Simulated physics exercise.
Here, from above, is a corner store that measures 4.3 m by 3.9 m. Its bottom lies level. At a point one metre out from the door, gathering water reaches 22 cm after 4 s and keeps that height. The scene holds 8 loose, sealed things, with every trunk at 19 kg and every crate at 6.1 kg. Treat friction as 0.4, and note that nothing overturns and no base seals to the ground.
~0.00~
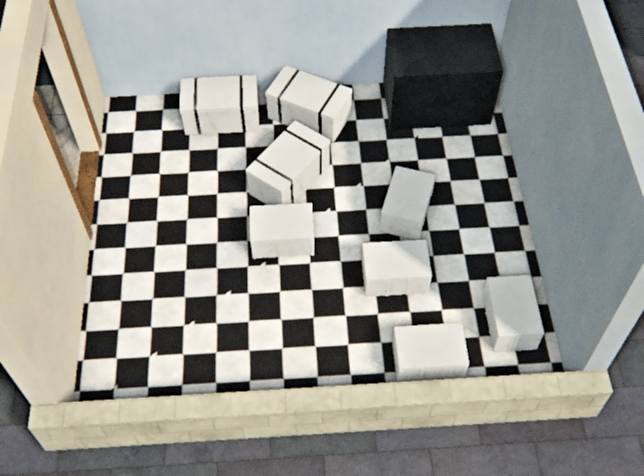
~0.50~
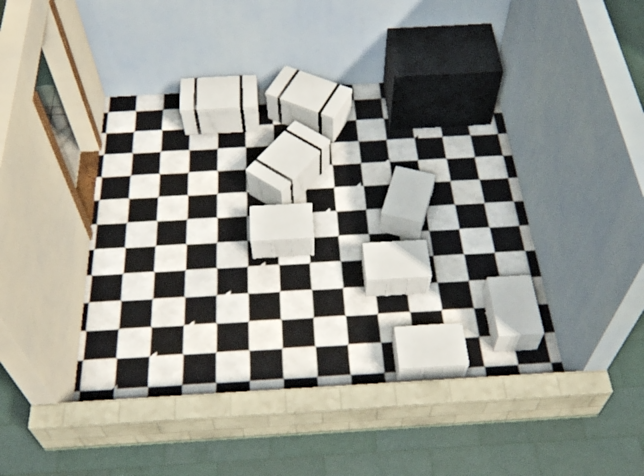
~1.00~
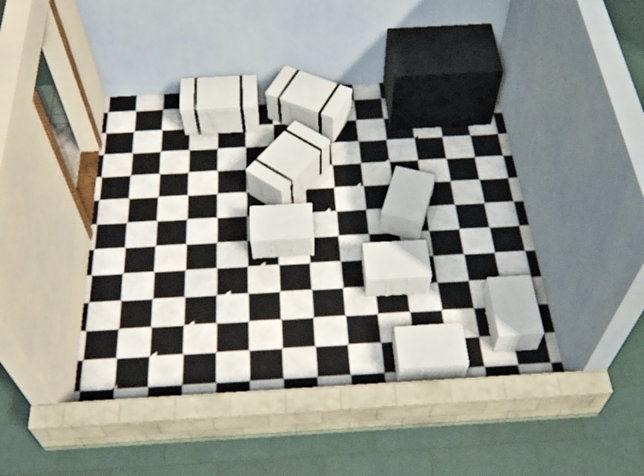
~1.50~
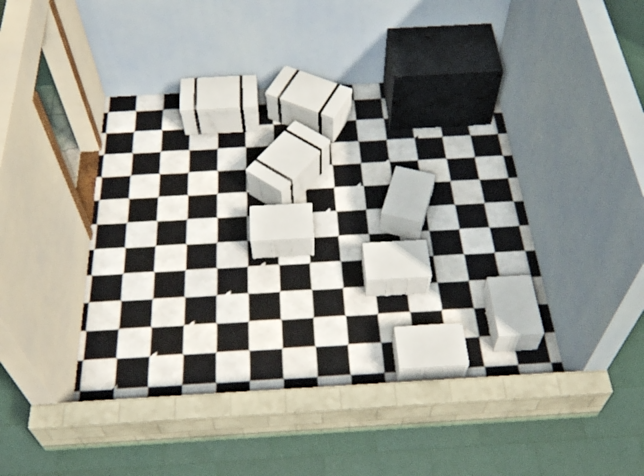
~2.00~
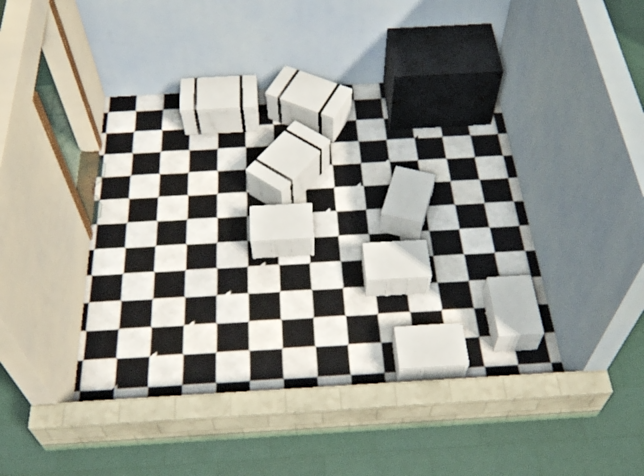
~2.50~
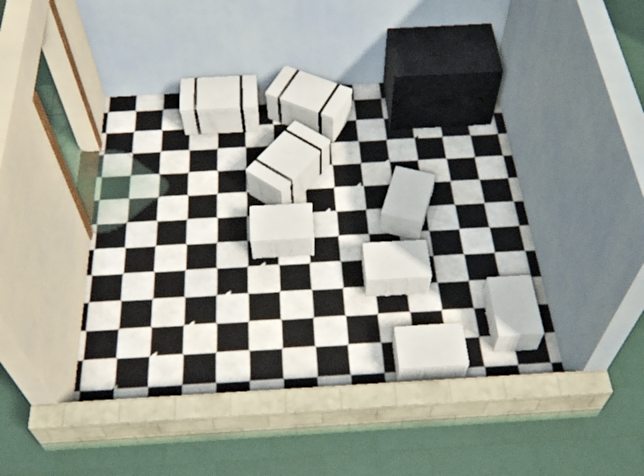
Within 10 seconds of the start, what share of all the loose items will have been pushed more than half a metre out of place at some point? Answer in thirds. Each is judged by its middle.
Two thirds or more.
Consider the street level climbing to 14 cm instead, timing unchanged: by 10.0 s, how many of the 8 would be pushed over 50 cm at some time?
That would give 4.
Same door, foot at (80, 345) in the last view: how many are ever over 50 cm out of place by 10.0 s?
In that case the number is 5.
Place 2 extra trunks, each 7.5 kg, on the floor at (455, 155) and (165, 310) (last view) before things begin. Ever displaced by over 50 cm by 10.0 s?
Taking them in order, the first is below the threshold and the second is below the threshold.
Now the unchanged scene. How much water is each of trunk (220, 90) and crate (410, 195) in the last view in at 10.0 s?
Roughly 5 and 12 cm.
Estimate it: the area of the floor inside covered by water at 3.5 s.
About 3.0 m2 is covered.
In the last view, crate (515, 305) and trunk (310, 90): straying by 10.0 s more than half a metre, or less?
Taking them in order, the first is below the mark and the second is above the mark.
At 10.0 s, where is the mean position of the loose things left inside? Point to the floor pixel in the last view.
Around (419, 288).
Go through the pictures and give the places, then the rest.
In the first frame, a trunk at (288, 155) rests on the ground; a trunk at (309, 91), on the bottom; 0.0 m2 under water; 0 of 8 have shifted.
In the second frame, a trunk at (288, 155) rests on the ground; a trunk at (309, 91) rests on the ground; water covers 0.0 m2; 0 of 8 have shifted.
In the third frame, a trunk at (288, 155), on the bottom; a trunk at (309, 91), on the bottom; water covers 0.0 m2; 0 of 8 have shifted.
In the fourth frame, a trunk at (288, 155) rests on the ground; a trunk at (309, 91) rests on the ground; water covers 0.0 m2; 0 of 8 have shifted.
In the fifth frame, a trunk at (288, 155), on the bottom; a trunk at (309, 91), on the bottom; 0.0 m2 under water; 0 of 8 have shifted.
In the sixth frame, a trunk at (288, 155), on the bottom; a trunk at (309, 91) rests on the ground; 0.5 m2 under water; 0 of 8 have shifted.
After 3.5 s 0 of 8 are over 50 cm from their spots; 0 afloat.
After 4.5 s 0 of 8 are over 50 cm from their spots; 0 afloat.
After 7.0 s 5 of 8 are over 50 cm from their spots; 6 afloat.
After 10.0 s 6 of 8 are over 50 cm from their spots, and 6 have been at some point; 7 afloat.
